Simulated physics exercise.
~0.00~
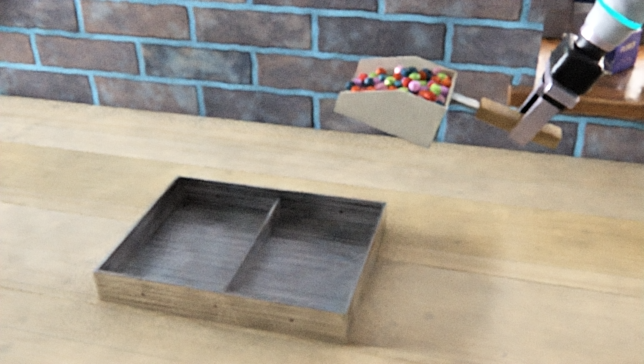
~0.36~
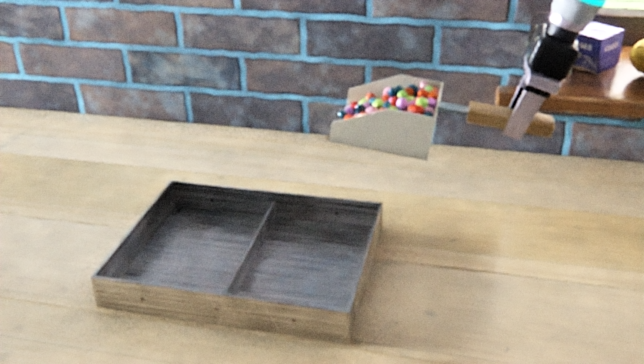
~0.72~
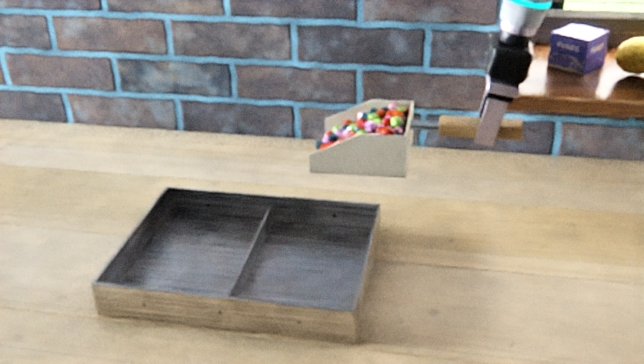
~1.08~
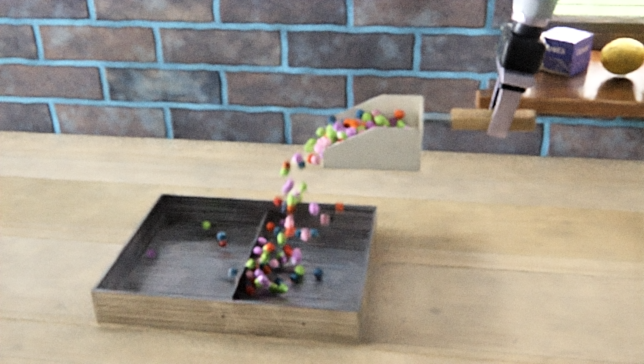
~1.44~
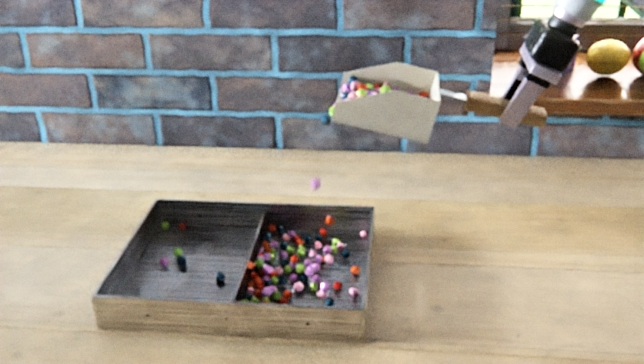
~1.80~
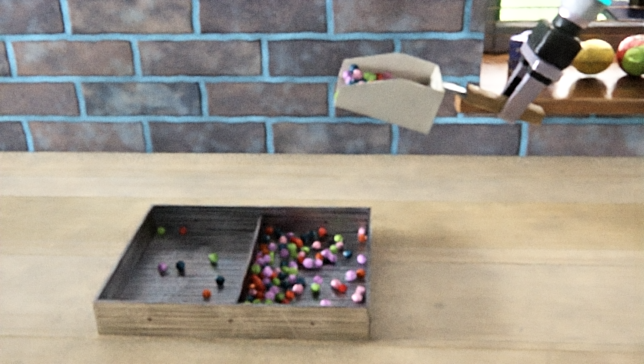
Scoop held by a robot arm tipping colourful sweets mostly into a divided tray's right section, then tilting back still partly full.
